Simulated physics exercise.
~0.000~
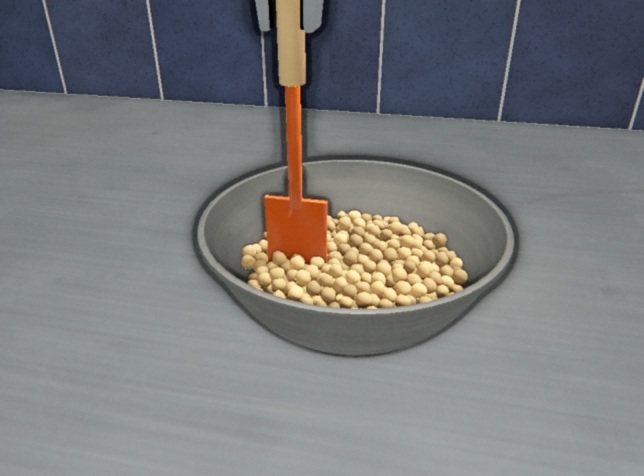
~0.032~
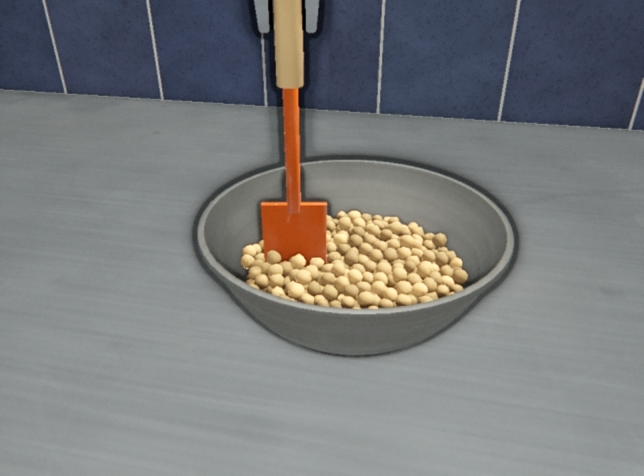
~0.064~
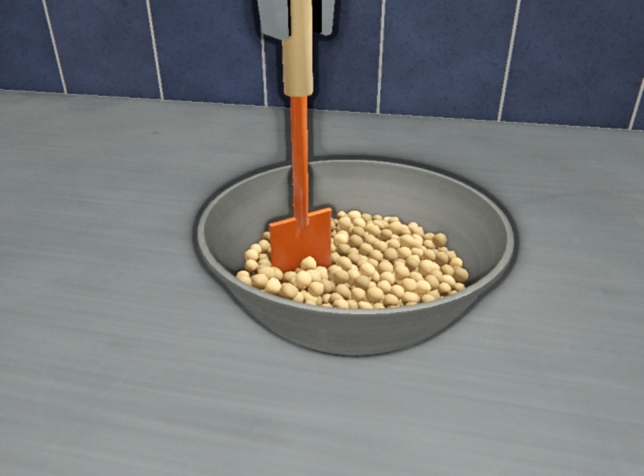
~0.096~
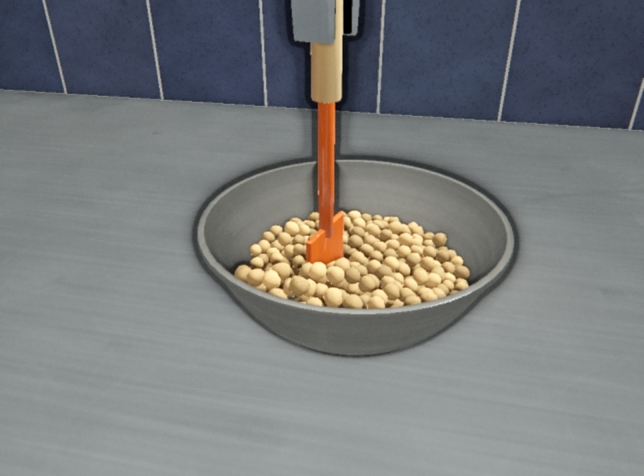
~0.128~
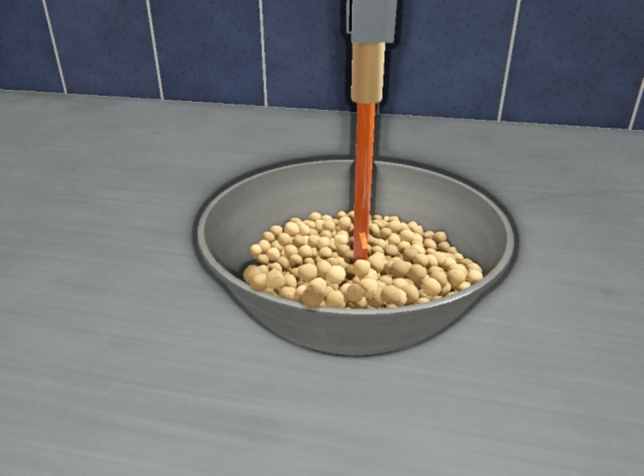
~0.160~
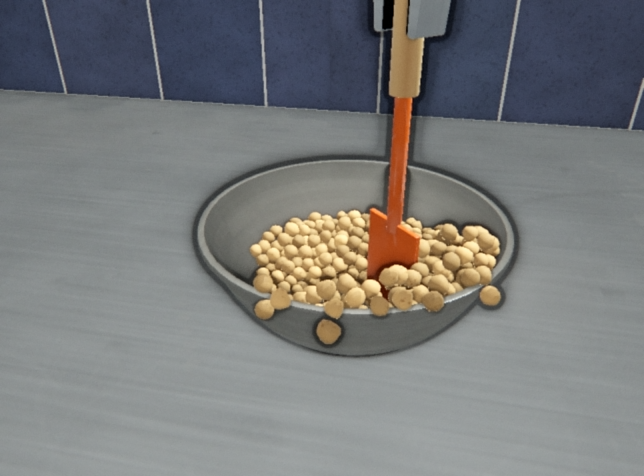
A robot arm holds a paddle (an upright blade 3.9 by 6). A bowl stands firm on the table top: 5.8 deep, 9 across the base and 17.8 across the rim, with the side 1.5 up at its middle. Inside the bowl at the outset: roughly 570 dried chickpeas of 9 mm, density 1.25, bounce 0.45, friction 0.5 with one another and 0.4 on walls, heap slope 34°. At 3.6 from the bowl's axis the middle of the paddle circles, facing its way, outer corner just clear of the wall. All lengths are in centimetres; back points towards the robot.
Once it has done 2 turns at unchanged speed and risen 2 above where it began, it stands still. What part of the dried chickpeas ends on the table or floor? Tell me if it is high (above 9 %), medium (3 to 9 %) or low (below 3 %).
It is high, above 9 %.
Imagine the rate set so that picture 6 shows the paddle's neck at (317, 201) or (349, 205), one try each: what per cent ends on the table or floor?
Some 0 and 5 per cent respectively.
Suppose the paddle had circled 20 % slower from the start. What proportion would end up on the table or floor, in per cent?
I'd expect about 10 %.
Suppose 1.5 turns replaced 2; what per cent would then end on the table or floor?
About 20 per cent.
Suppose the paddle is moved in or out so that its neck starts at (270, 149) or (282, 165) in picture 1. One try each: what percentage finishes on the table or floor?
Roughly 15 % and 25 %.
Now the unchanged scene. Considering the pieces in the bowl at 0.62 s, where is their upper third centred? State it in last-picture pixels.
Near pixel (369, 260).
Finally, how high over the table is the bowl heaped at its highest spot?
Roughly 5.0 centimetres.
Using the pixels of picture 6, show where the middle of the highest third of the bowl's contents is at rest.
(339, 264).
After 0.39 s, 2° round, highest piece 8 above the table; 480 in the bowl, 68 on the table or floor, 25 in flight or on the tool.
After 0.62 s, 228° round, highest piece 6 above the table; 466 in the bowl, 106 on the table or floor, 1 in flight or on the tool.
After 0.94 s, 0° round, highest piece 6 above the table; 464 in the bowl, 109 on the table or floor.
After 1.64 s, 0° round, highest piece 5 above the table; 464 in the bowl, 109 on the table or floor.
At rest, 464 in the bowl, 109 on the table or floor. That is 19 % on the table or floor.
